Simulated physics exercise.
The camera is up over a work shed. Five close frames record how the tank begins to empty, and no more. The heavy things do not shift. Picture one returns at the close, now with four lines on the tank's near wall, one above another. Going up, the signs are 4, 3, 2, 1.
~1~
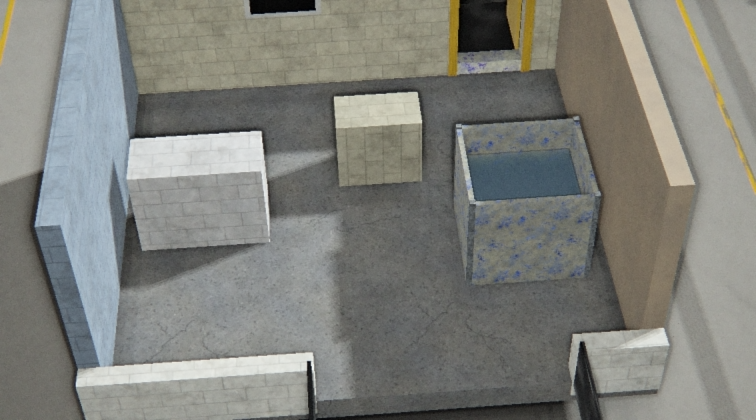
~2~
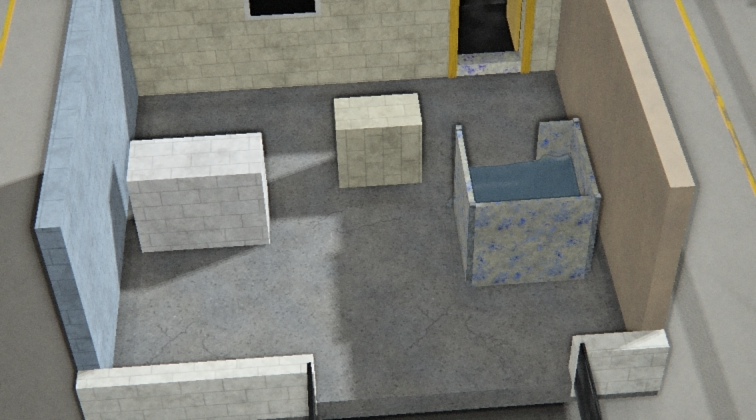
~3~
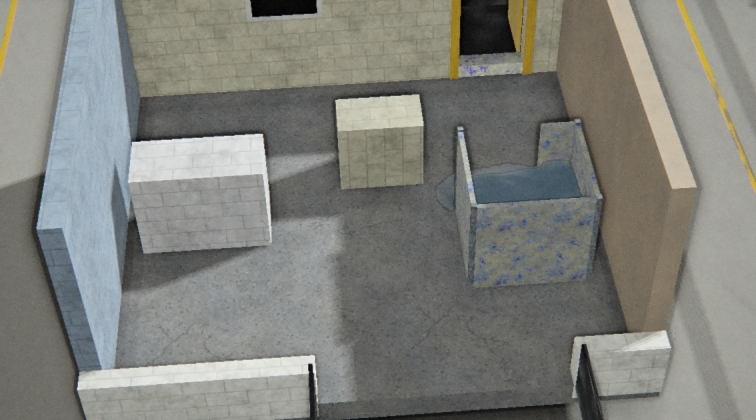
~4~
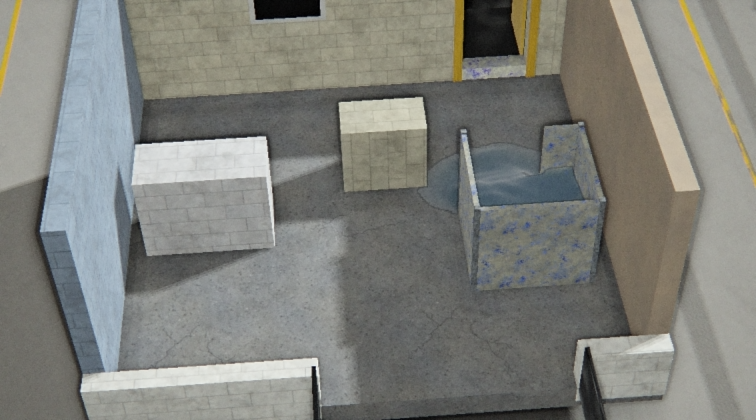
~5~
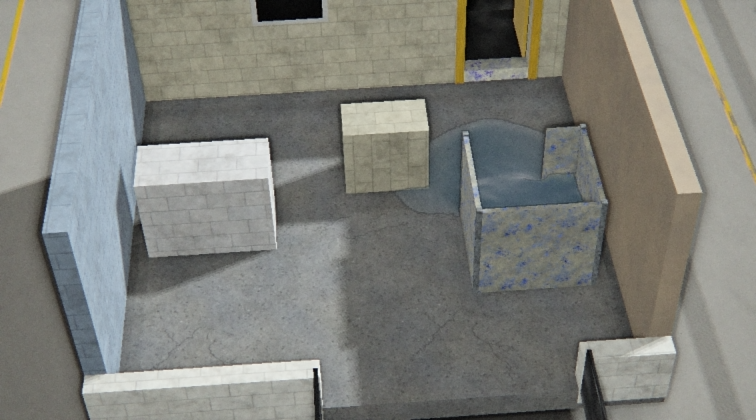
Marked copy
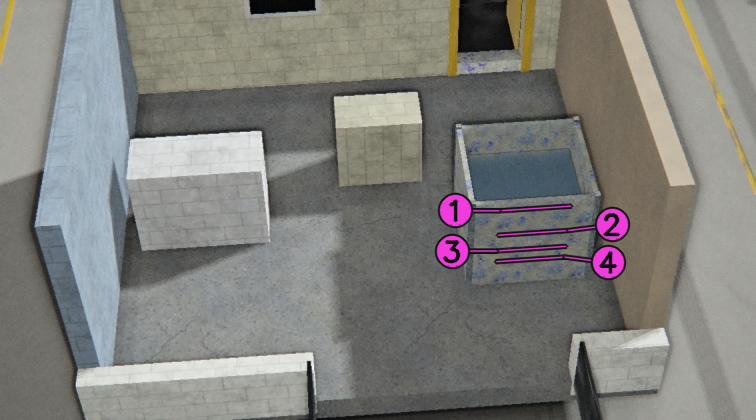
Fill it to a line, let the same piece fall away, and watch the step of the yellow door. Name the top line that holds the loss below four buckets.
Mark 3.
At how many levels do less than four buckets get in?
Two.
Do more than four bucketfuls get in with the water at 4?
No, that is safe.
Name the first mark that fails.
It is 2.
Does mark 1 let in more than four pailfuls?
Yes.
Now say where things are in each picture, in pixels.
Water in the tank at rest, its middle at (524, 186); foot of the yellow doorway at (489, 72); open gate at (443, 340), in the first picture.
Water covers 1 % of the ground, its front hidden from here, in the second picture.
Front seen at (450, 190), 3 % of the ground wet, in the third picture.
Front seen at (440, 172), 6 % of the ground wet, in the fourth picture.
Front seen at (443, 148), 11 % of the ground wet, in the fifth picture.
On the marked copy, 1 at (535, 208); 2 at (533, 232); 3 at (531, 248); 4 at (530, 259); from the bottom up 4, 3, 2, 1.
For mark 1, dozens of bucketfuls pour in.
For mark 2, about 9 bucketfuls get in.
For mark 3, a bucket or two gets in.
For mark 4, nothing gets over.
